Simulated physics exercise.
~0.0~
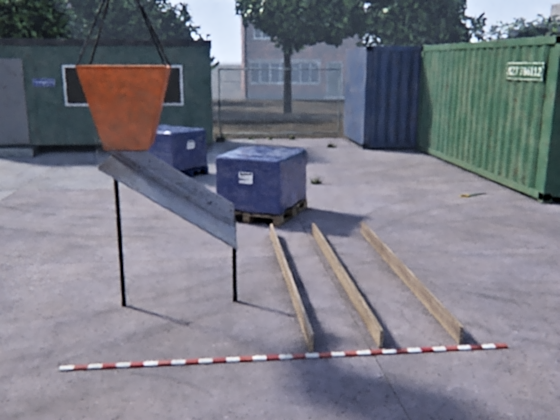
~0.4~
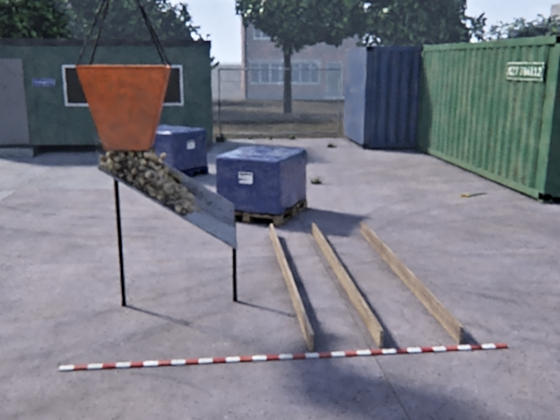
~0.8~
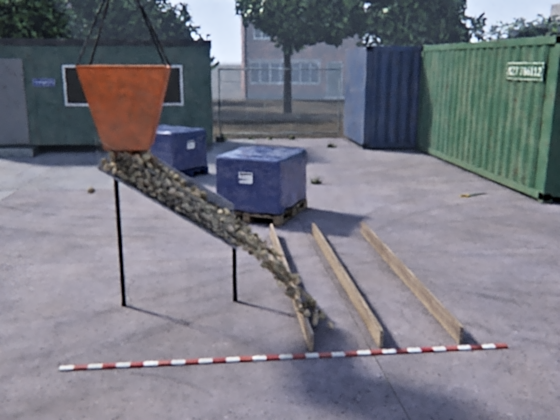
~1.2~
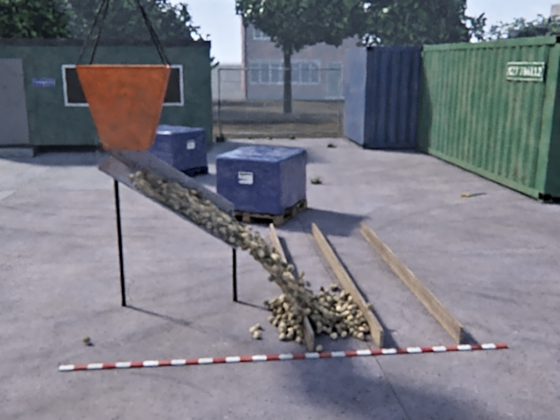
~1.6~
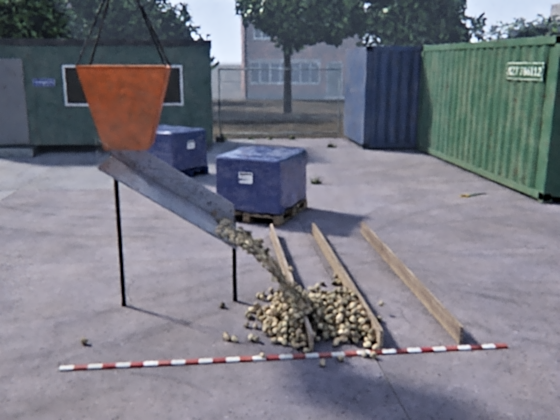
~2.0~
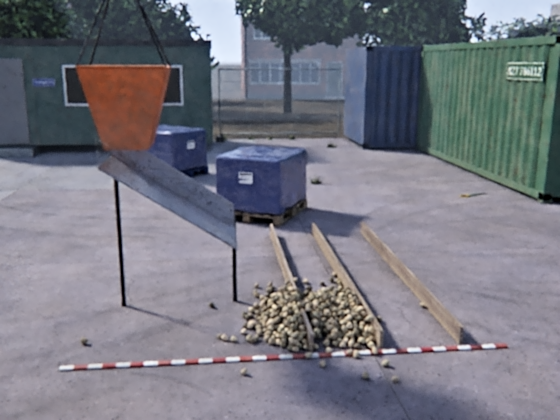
An orange hopper hangs on dark cables above a sloping grey steel chute on thin black legs, at the left of a concrete yard seen from a fixed, slightly raised viewpoint. Three wooden planks lie to its right behind a red and white striped staff, with blue crates, containers and trees beyond. Rounded, pale brown stones pour from the hopper and slide down the chute to the right. They spill off its lower end onto the ground around the first plank. The chute empties, leaving a heap across the left bay and the ground left of it, while the right bay stays essentially clear.
